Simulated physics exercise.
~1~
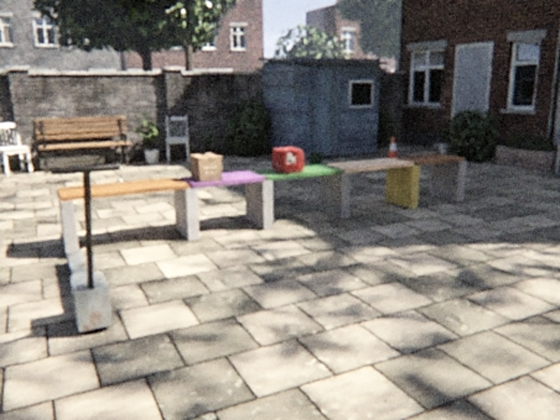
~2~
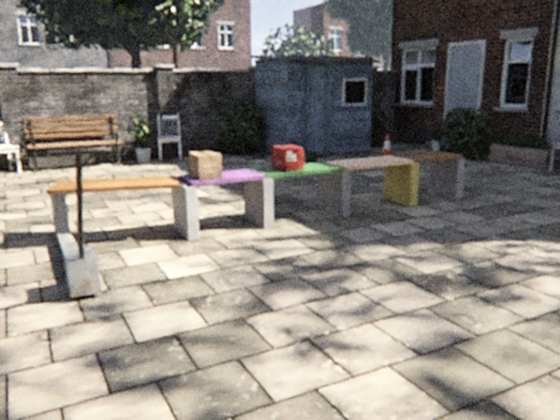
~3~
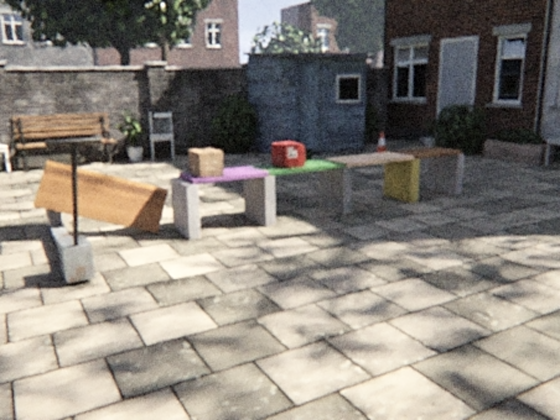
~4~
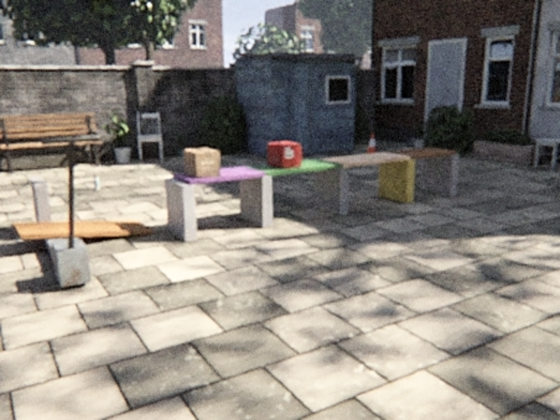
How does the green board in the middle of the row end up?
The green board stays up in its place, still level on its supports after the orange-brown board at the left end has dropped.
